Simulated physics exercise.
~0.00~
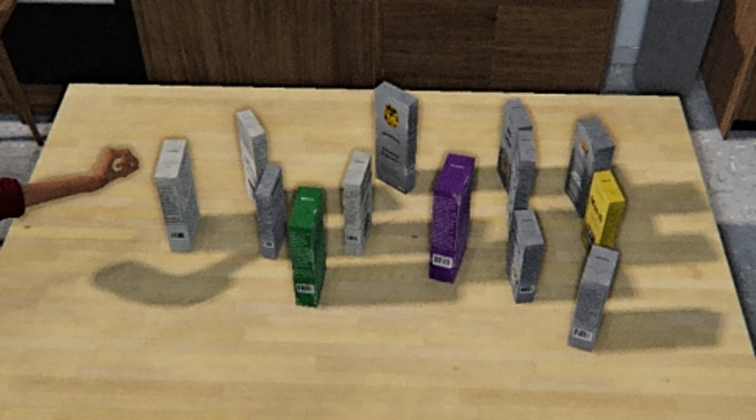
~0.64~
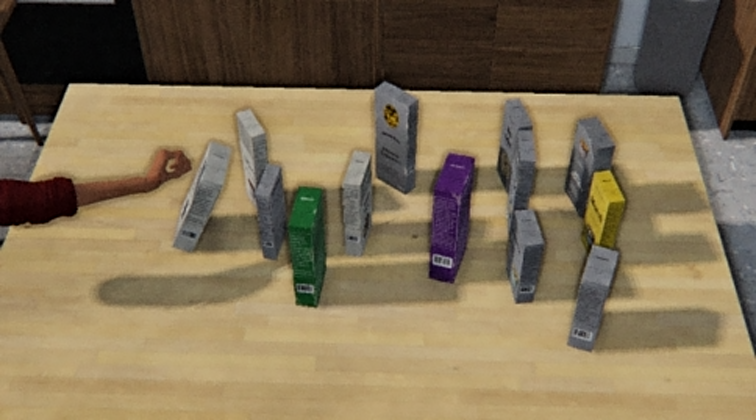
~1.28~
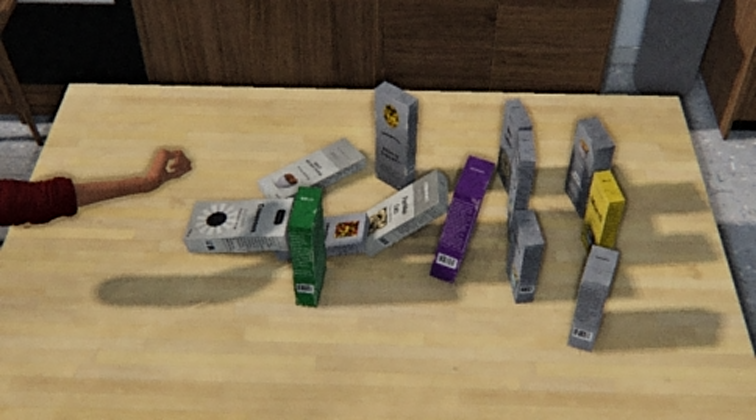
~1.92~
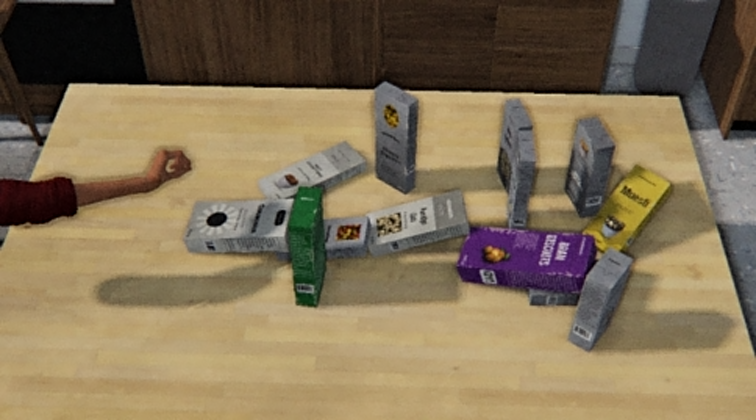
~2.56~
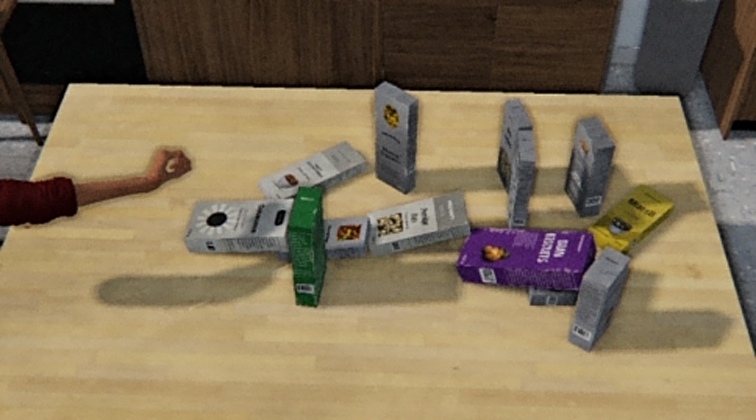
A hand at the left edge of a pale wooden table, seen from above at an angle, reaches right towards the nearest of several upright cereal boxes, mostly grey, with a green one left of centre, a purple one right of centre and a yellow one at the right. The near grey box tips right and falls, and the grey boxes beside it go down too. The purple box leans right, then drops onto its side over a fallen grey box. The yellow box tilts and ends up lying flat. The green box and several grey ones remain standing.
